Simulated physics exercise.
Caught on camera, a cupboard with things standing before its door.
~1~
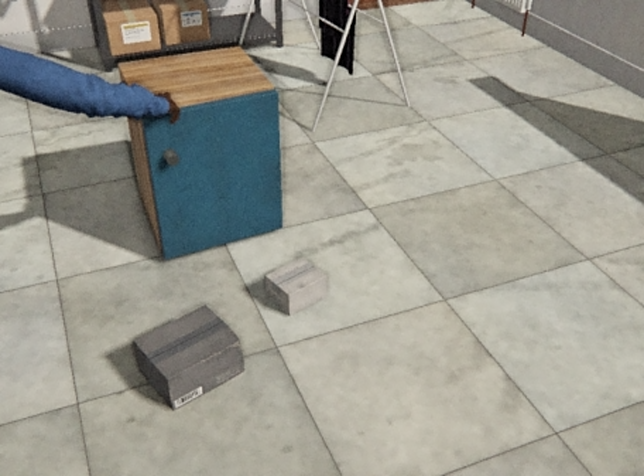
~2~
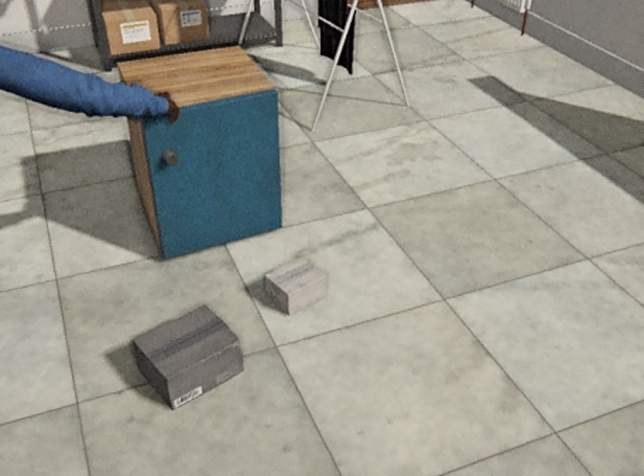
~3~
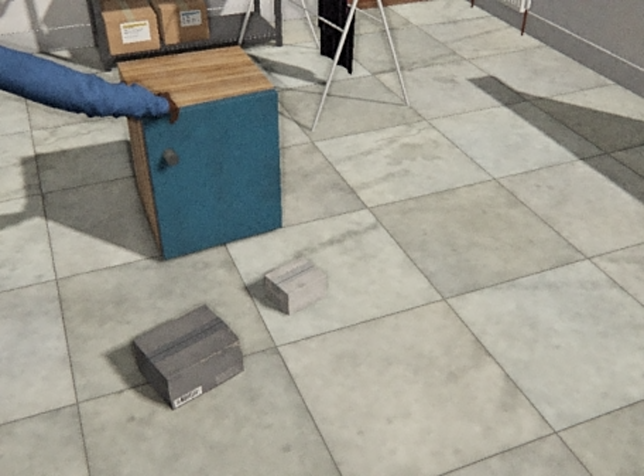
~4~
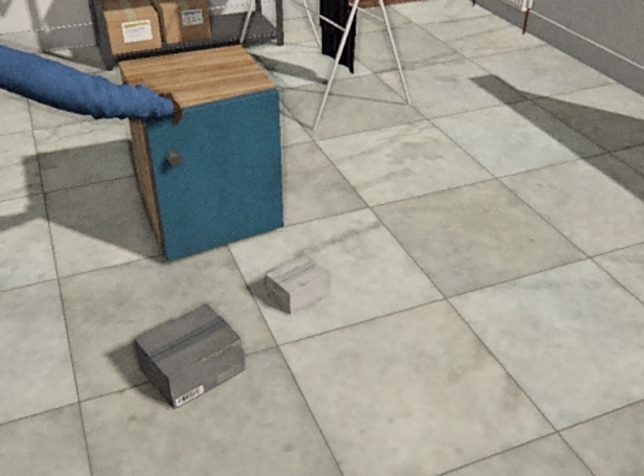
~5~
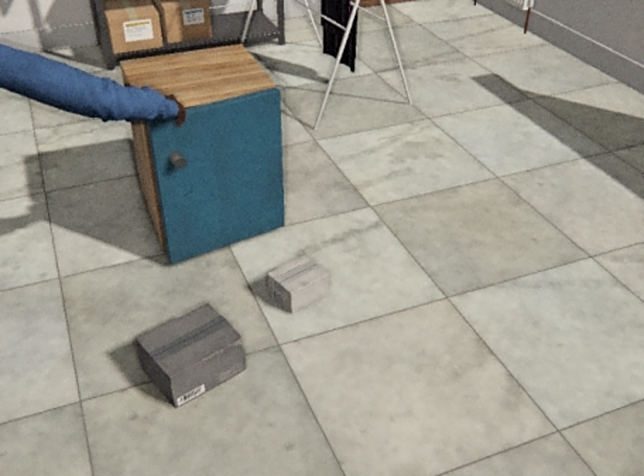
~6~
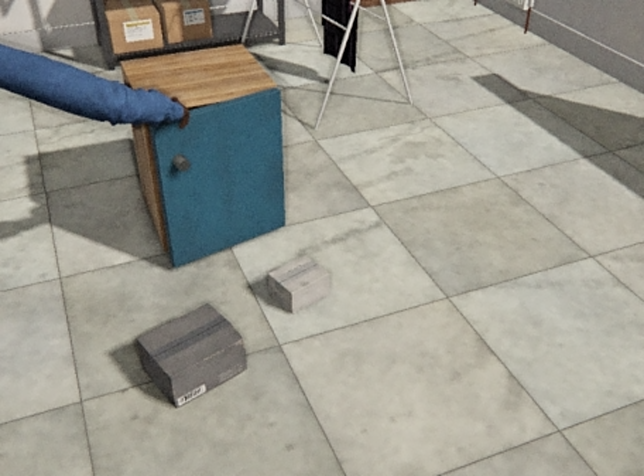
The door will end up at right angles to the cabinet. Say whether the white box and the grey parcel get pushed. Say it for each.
Here the white box gets knocked, the grey parcel escapes contact.
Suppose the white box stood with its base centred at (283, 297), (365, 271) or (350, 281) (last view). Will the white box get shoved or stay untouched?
In that order, it is struck; remains where it is; escapes contact.
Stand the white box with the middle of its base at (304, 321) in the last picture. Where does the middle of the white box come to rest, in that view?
About (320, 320).
Then, 1.50 s past the last view, door 69° open; white box travelled a little near (314, 285); grey parcel at rest near (193, 354).
Then, 1.80 s past the last view, door 80° open; white box travelled about its own width near (336, 284); grey parcel at rest near (193, 354).
Finally, the white box gets shoved, near (353, 283); the grey parcel stays untouched, near (193, 354).
